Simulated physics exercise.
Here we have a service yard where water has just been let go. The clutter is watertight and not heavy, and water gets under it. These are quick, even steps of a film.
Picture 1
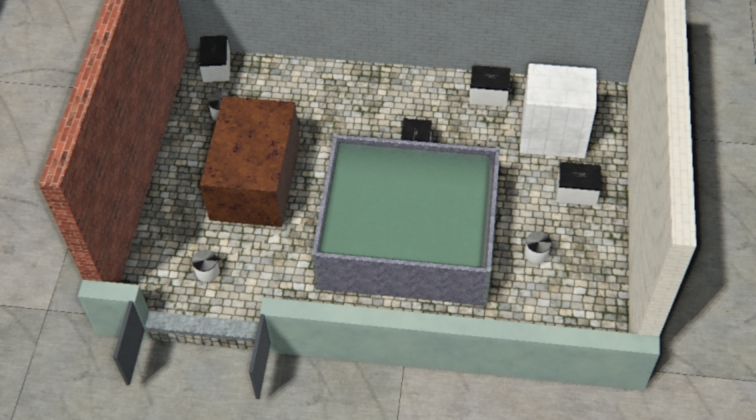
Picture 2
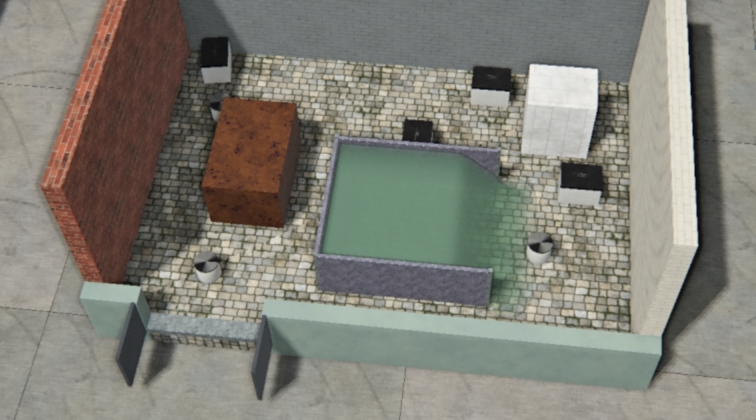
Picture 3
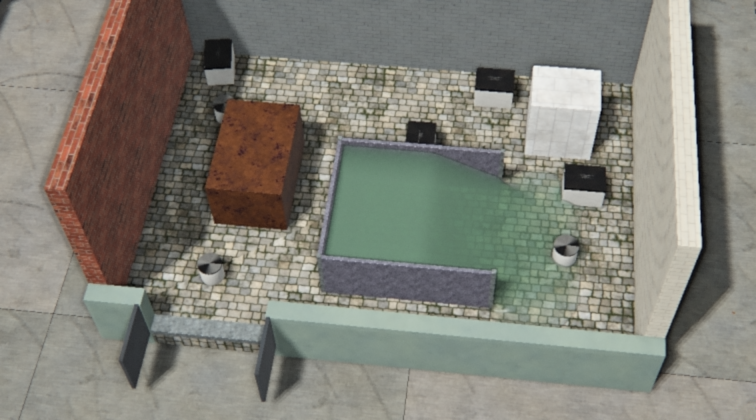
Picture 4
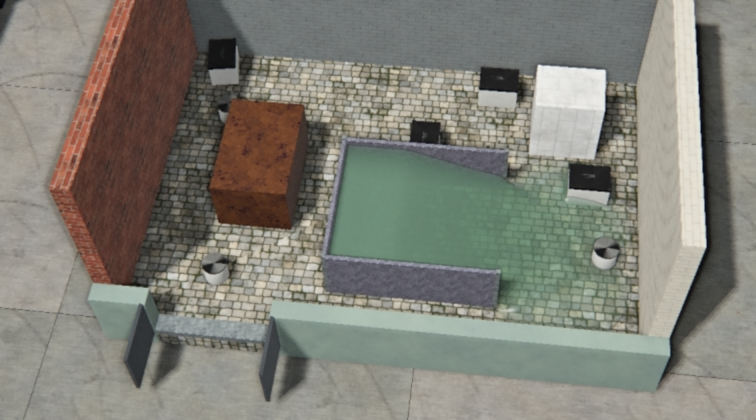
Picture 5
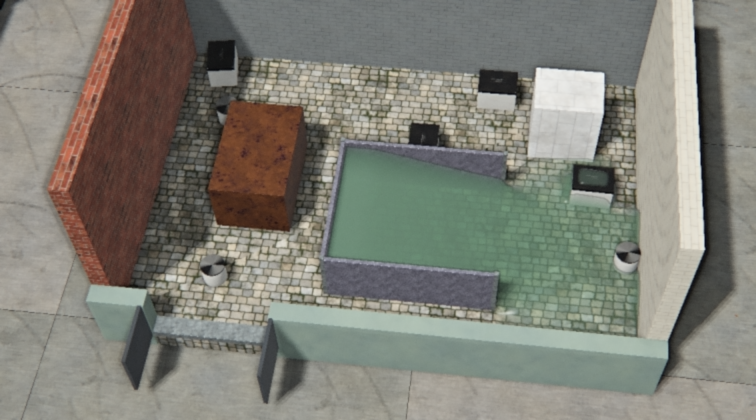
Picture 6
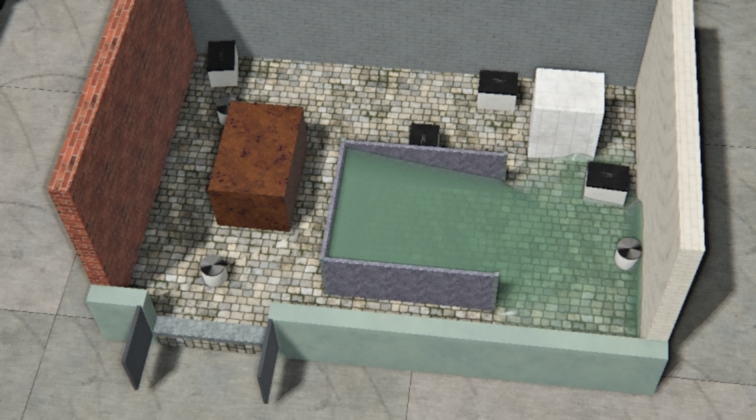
Green water spreads right from the open tank, shifting a pail, then slightly a chest.
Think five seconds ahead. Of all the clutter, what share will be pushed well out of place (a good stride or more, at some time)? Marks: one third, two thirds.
Share: Two thirds or above.
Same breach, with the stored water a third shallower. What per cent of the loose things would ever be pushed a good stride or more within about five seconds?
Near 70 in a hundred.
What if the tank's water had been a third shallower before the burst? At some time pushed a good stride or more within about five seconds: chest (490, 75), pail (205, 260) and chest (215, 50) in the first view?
In turn: Shifted that much, shifted that much, never so far.
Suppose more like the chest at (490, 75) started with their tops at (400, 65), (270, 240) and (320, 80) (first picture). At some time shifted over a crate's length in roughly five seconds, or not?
In that order: Yes, short of that, yes.
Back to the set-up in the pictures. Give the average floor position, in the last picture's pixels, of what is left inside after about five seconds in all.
At about (265, 138).
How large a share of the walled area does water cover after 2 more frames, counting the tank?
I make it 35 per cent.
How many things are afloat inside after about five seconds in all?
That makes 3.
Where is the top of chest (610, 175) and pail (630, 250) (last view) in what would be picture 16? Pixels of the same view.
Around (619, 67) and (605, 265).
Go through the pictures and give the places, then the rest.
A pail at (539, 242) rests on the ground; a chest at (580, 175), on the bottom; 0 of 7 have shifted, in the first picture.
A pail at (540, 242), on the bottom; a chest at (582, 176), on the bottom; 0 of 7 have shifted, in the second picture.
A pail at (567, 245) rests on the ground, close to its start; a chest at (585, 177) rests on the ground; 1 of 7 have shifted, in the third picture.
A pail at (607, 248) rests on the ground, a stride from its start; a chest at (590, 177) rests on the ground; 1 of 7 have shifted, in the fourth picture.
A pail at (629, 252) floats, a stride from its start; a chest at (594, 178), on the bottom, close to its start; 2 of 7 have shifted, in the fifth picture.
A pail at (630, 248) floats, a stride from its start; a chest at (608, 175), on the bottom, close to its start; 2 of 7 have shifted, in the sixth picture.
A moment on, 2 of 7 are well off their spots; 2 afloat.
Next, 2 of 7 are well off their spots; 2 afloat.
Later, 3 of 7 are well off their spots; 2 afloat.
In the end, 5 of 7 are well off their spots, and 5 have been at some point; 3 afloat.
